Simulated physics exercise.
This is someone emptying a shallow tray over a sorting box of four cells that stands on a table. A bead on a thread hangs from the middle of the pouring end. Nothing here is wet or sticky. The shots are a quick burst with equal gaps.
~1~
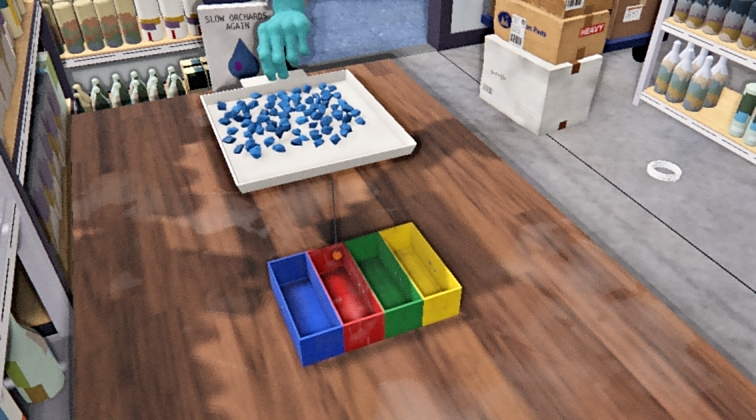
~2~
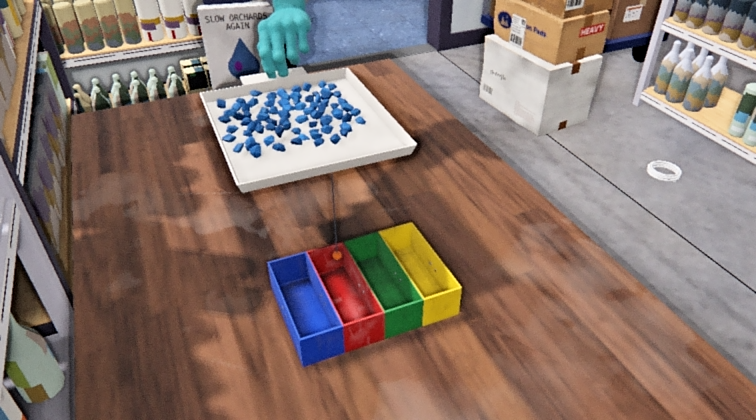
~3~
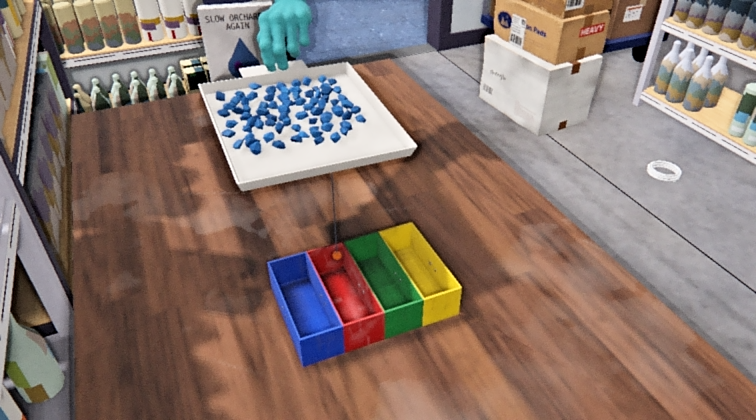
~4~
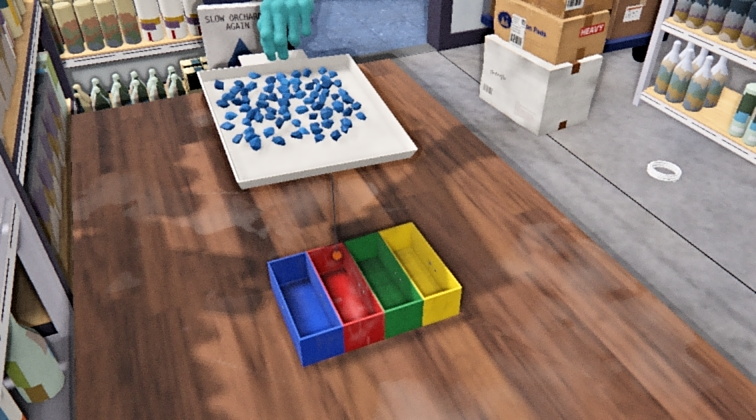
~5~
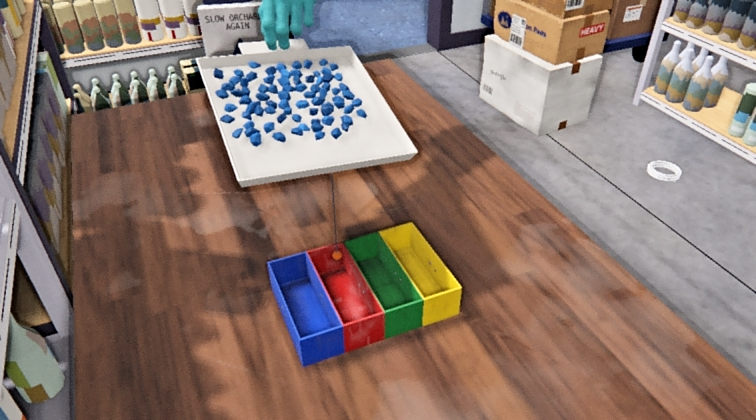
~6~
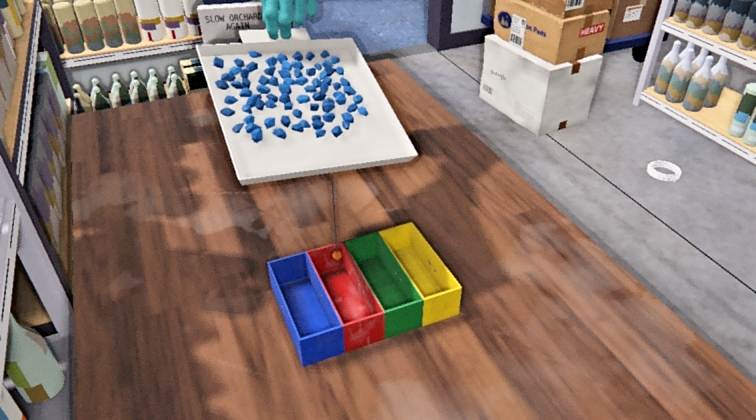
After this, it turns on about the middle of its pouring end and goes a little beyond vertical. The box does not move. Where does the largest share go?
Fullest: The yellow cell.
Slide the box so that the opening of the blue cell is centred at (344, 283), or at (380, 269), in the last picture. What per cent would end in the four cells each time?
Near 100 % and 90 %.
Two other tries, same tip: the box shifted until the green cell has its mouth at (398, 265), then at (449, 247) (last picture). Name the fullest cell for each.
First that green cell, then the cell in red.
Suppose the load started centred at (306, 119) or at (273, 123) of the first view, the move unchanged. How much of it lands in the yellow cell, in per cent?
First some 50, then 40 per cent.
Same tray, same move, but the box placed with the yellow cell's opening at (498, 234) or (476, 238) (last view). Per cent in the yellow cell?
About 0 and 0 per cent.
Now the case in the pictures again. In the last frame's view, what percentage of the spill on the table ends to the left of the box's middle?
Near 0 %.
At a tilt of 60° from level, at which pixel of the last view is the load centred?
At about (371, 149).
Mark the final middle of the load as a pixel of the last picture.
Near (411, 289).
Just after the last frame, tray tipped steeply; almost all on the tray; about a tenth falling or outside the box.
A moment on, tray tipped right over; roughly a quarter on the tray; roughly a quarter in the yellow cell; roughly a quarter in the green cell; about a tenth in the red cell; just a few in the blue cell; roughly a quarter falling or outside the box.
Further on, tray tipped past a quarter turn; roughly half in the yellow cell; roughly a quarter in the green cell; about a tenth in the red cell; just a few in the blue cell; about a tenth falling or outside the box.
When it is over, tray tipped past a quarter turn; roughly half in the yellow cell; roughly a quarter in the green cell; about a tenth in the red cell; just a few in the blue cell; about a tenth outside the box.
